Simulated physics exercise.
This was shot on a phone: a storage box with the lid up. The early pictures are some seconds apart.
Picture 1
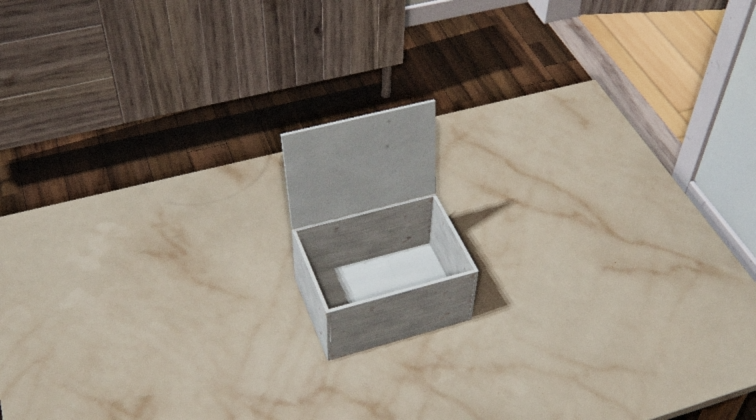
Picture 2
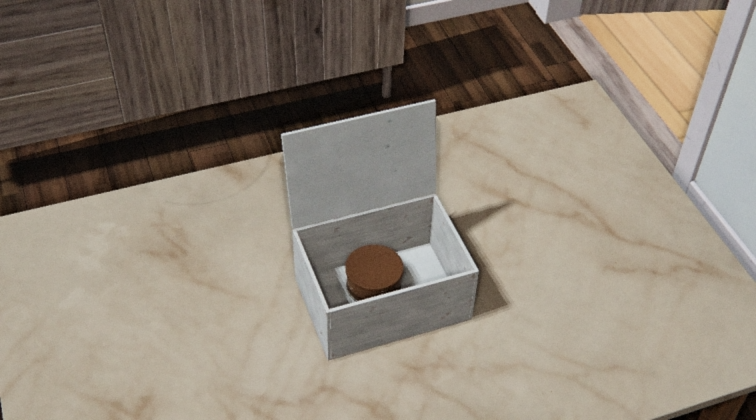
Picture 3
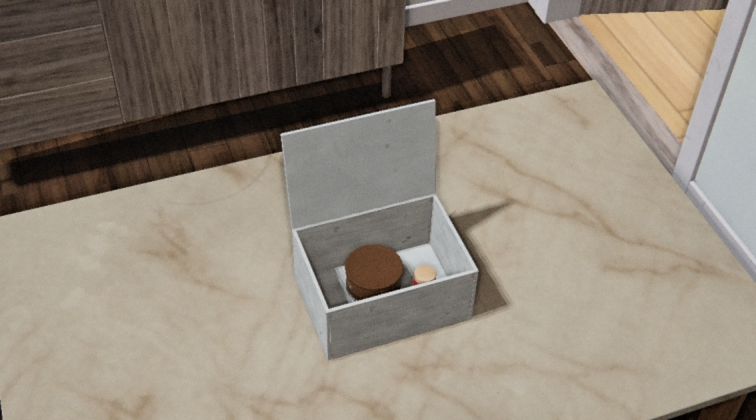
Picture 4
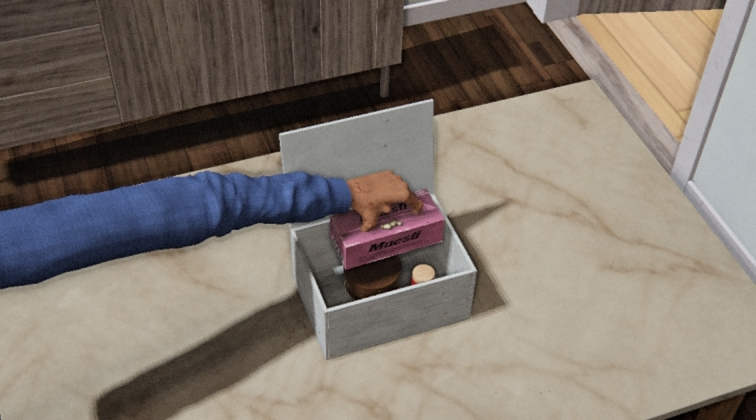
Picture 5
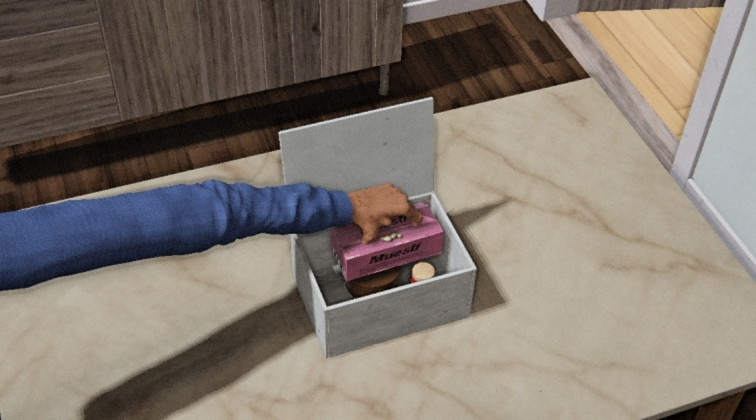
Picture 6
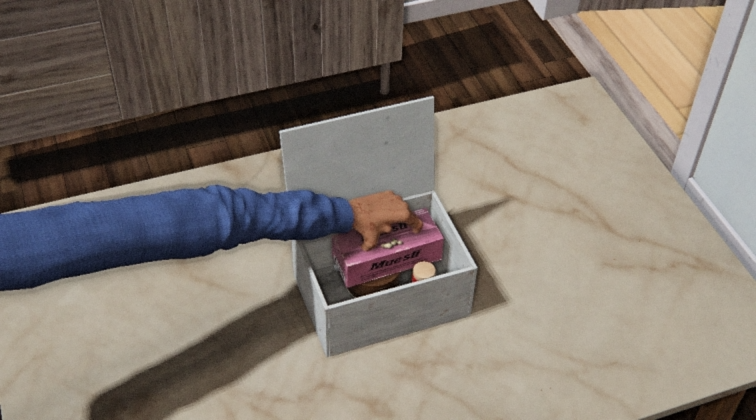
A brown tub appeared in the open, empty box, then a small pale-topped item beside it, before a blue-sleeved arm reached in from the left and lowered a pink carton inside, still holding it.
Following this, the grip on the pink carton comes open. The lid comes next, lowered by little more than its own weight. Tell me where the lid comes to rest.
Down on the rim.
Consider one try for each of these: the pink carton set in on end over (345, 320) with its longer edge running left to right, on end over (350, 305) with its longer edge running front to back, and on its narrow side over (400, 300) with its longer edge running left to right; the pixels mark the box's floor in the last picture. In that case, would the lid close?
Try one: Not closed. Try two: Not closed. Try three: Closed.
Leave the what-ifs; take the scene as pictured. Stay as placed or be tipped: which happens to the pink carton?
The pink carton stays as placed.
Then, 1.10 s past the last view, lid starting down.
Then, 1.60 s past the last view, lid 57° above the rim.
Then, 1.80 s past the last view, lid 38° above the rim.
Then, 2.10 s past the last view, lid 2° above the rim.
Finally, lid shut; all 3 still in place. Final places as the last picture's camera would see them, pink carton near (387, 248).
